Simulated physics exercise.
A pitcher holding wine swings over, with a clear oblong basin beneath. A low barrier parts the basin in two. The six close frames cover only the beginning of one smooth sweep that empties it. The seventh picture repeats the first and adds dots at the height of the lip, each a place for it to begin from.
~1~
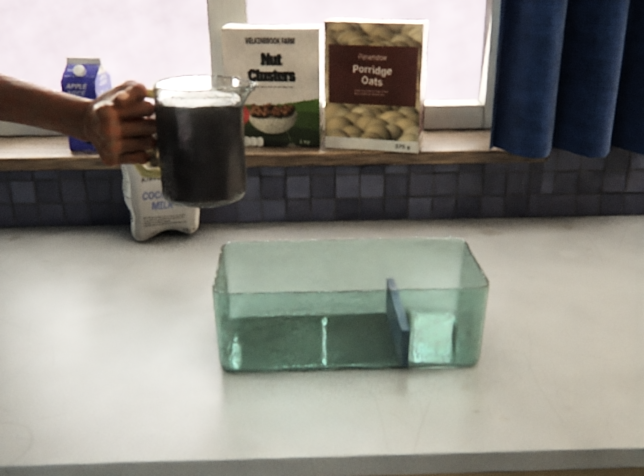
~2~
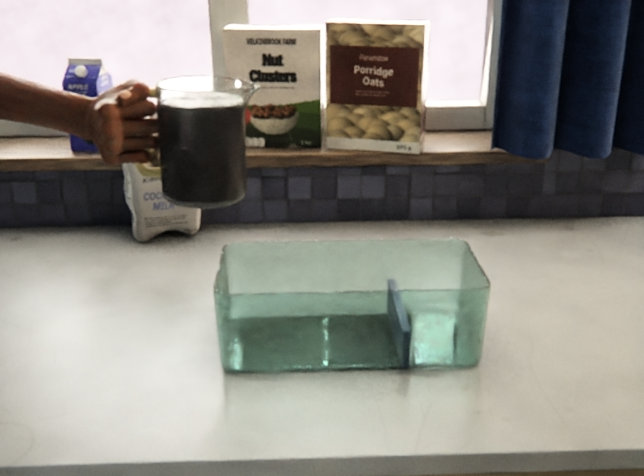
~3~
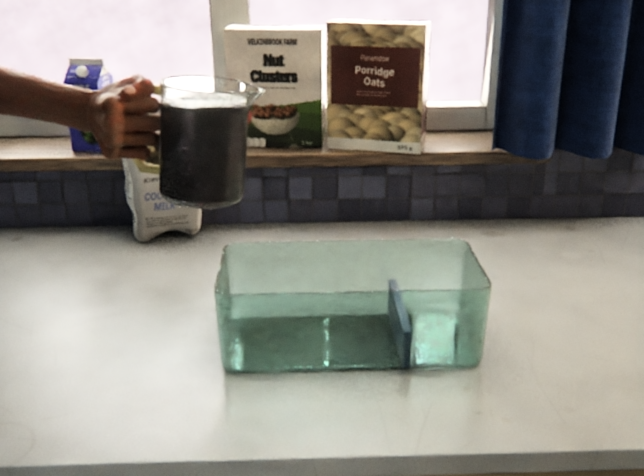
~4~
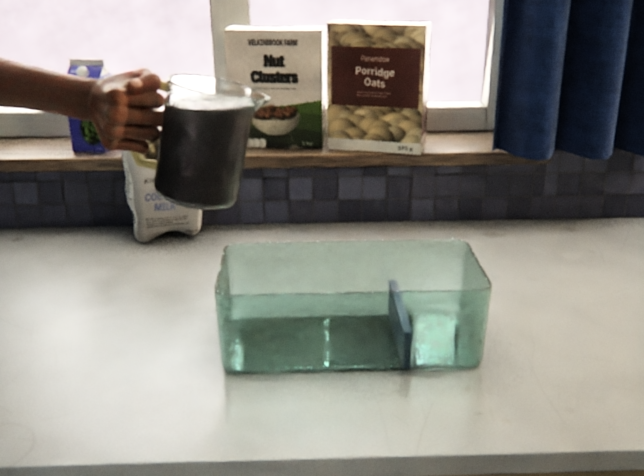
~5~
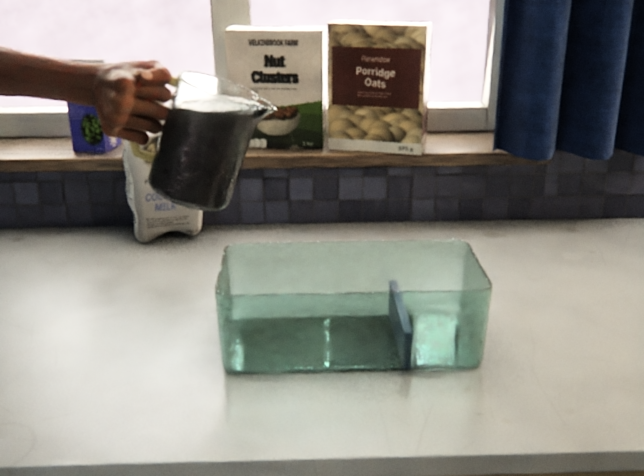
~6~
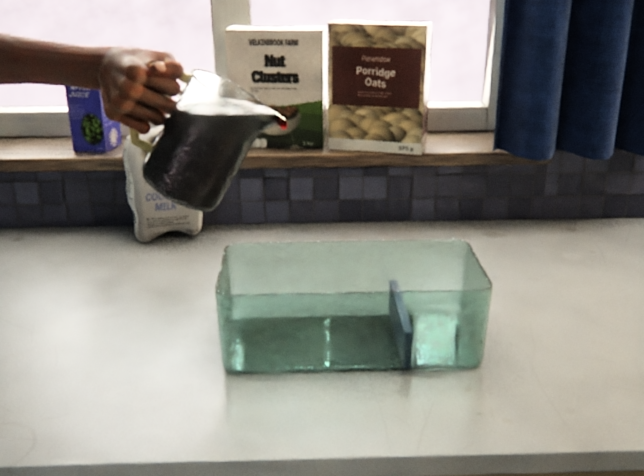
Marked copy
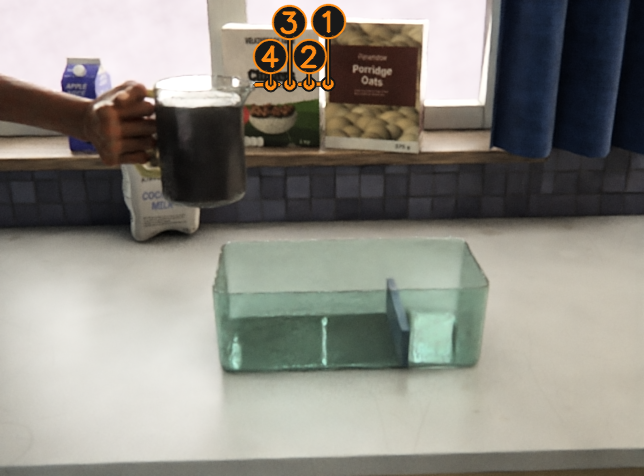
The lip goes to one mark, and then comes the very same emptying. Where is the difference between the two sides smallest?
Spot 1.
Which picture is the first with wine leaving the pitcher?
In picture 6.
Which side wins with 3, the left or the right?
The left one.
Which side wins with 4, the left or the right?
The left one.
In orange, 1 at (328, 83); 2 at (309, 84); 3 at (289, 84); 4 at (270, 84).
If 1 is chosen, about 51 % ends left of the wall and 48 % right of it.
If 2 is chosen, about 85 % ends left of the wall and 11 % right of it; 4 % is lost outside.
If 3 is chosen, about 94 % ends left of the wall and 3 % right of it; 3 % is lost outside.
If 4 is chosen, about 94 % ends left of the wall and 4 % right of it.
